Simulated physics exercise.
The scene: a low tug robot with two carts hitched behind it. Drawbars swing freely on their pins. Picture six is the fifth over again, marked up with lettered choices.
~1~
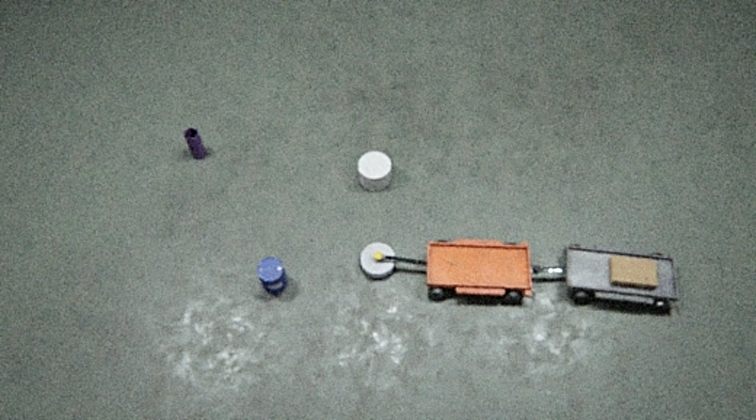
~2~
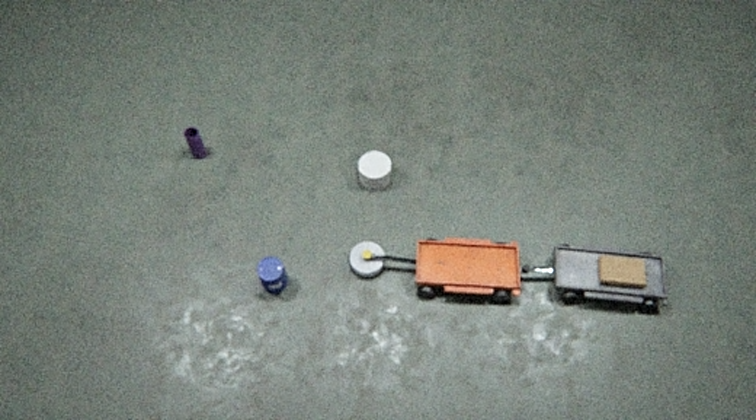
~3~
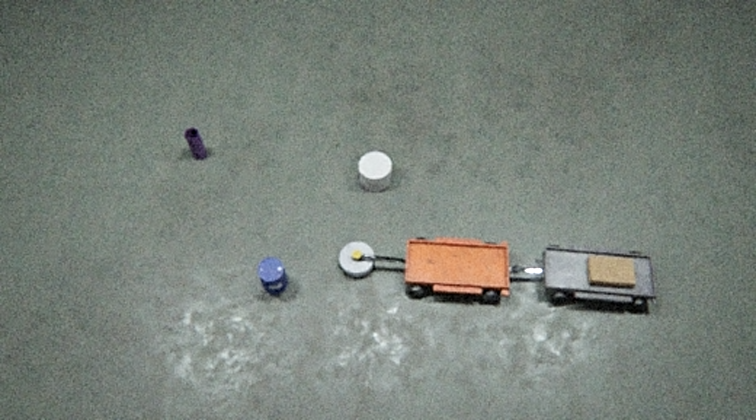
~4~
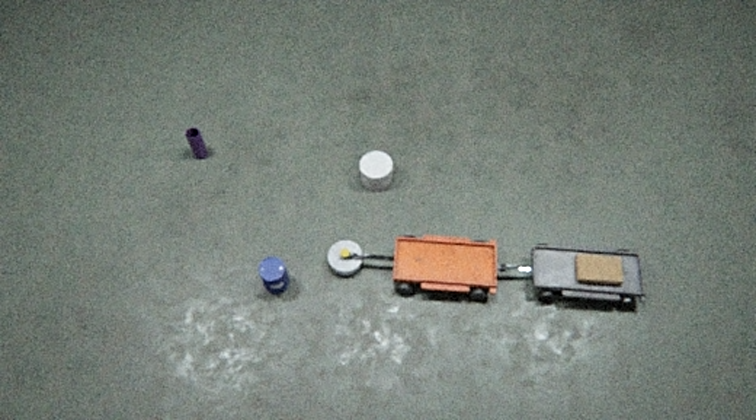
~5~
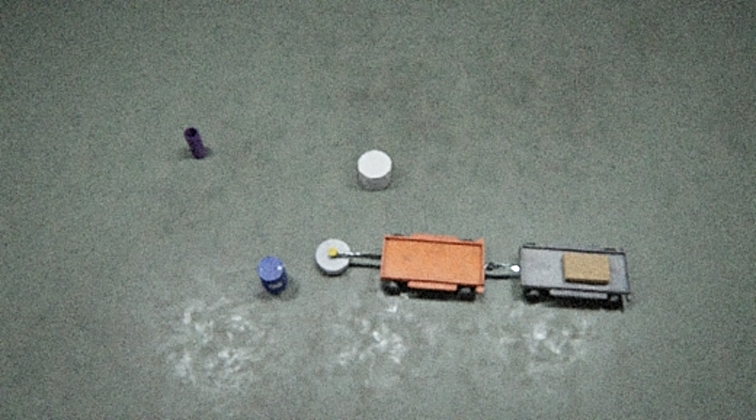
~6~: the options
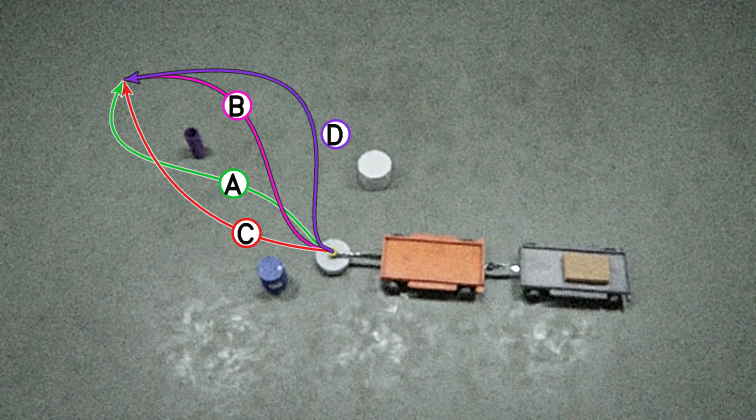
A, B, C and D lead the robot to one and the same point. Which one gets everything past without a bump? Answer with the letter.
Line B does it.
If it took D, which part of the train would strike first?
The orange cart.
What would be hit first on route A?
First the purple post.
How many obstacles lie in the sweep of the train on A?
In all, one.
On the marked copy, A from (333, 251) via (195, 173) to (122, 83); B from (333, 251) via (253, 129) to (126, 80); C from (333, 251) via (181, 191) to (124, 83); D from (333, 251) via (297, 95) to (126, 80).
With B. Early on, robot (269, 172), last cart (457, 261).
Further on, robot (218, 94), last cart (348, 221).
At the end, robot (127, 85), last cart (284, 164); nothing has been touched.
As for the rest, A meets the purple post; C meets the blue keg and purple post; D meets the white tub.
